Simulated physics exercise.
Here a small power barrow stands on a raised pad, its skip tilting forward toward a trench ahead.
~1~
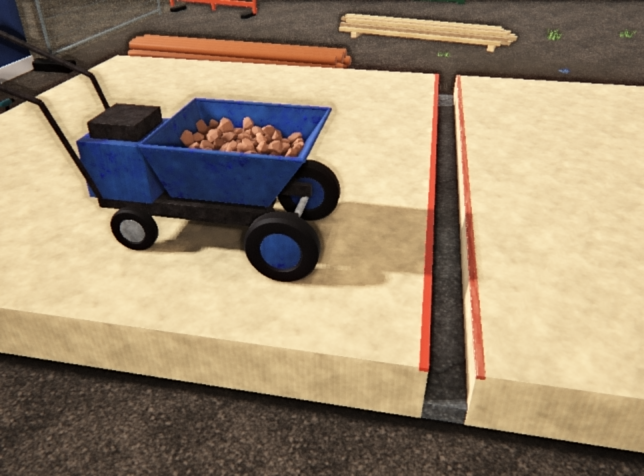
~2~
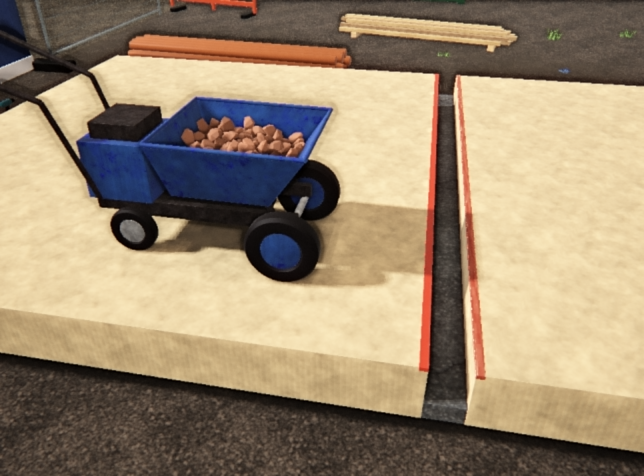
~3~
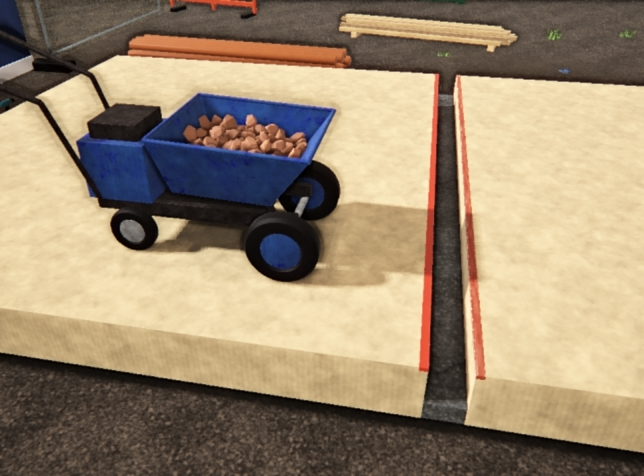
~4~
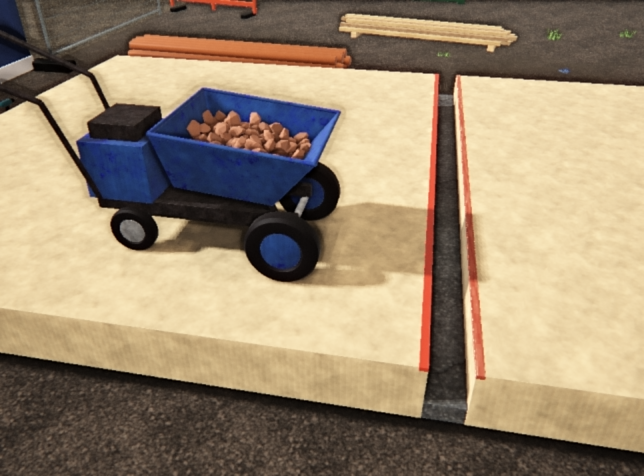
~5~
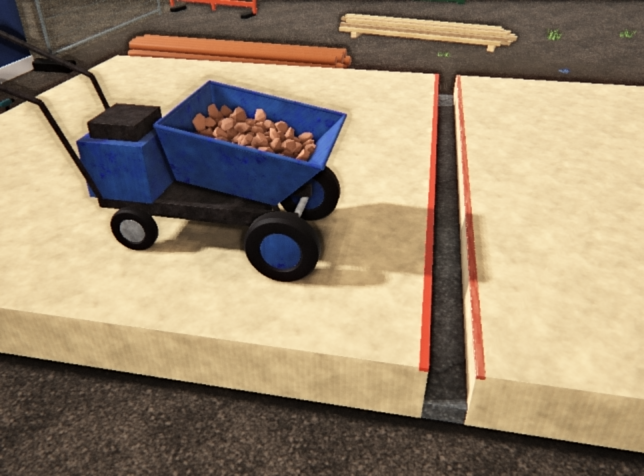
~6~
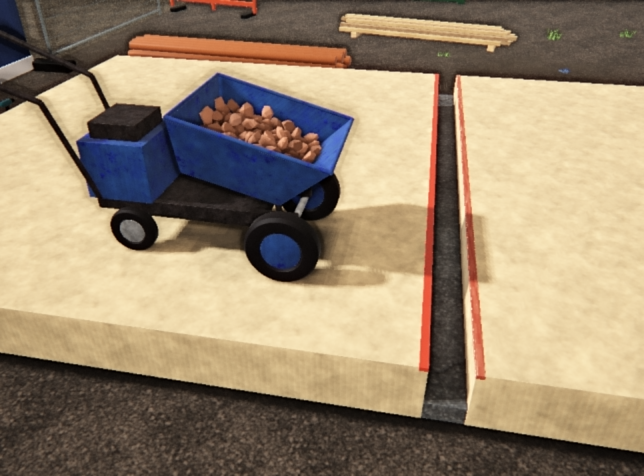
Blue power barrow standing on a pale raised pad beside a narrow trench, its rubble-filled skip slowly tilting forward to the right.
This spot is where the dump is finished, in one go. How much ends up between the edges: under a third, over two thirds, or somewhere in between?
No less than a third, no more than two thirds.
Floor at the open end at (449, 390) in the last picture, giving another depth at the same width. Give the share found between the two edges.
It works out to some 50 per cent.
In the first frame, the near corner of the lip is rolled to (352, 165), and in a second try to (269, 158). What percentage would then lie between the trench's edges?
From the first spot you get 80 percent, and from the second 20 percent.
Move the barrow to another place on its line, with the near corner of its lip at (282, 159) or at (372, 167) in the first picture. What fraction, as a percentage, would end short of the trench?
About 60 and 0 per cent.
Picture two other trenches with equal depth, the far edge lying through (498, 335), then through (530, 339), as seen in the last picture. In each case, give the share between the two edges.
Lab note: Try one about 60 %, try two about 60 %.
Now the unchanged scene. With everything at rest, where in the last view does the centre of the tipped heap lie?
Close to (438, 268), more or less.
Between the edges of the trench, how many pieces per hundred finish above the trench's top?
I'd put it near 5 per cent.
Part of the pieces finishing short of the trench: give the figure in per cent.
I'd estimate about 40 per cent of the load.
Just after the last frame, skip tipped steeply; every one in the skip.
A moment on, skip tipped right over; the larger part in the skip; about a tenth short of the trench; just a few in or heaped over the trench; just a few falling.
Further on, skip tipped right over; about a tenth in the skip; roughly a third short of the trench; roughly half in or heaped over the trench; just a few beyond it.
When it is over, skip tipped right over; just a few in the skip; roughly a third short of the trench; roughly half in or heaped over the trench; just a few beyond it.
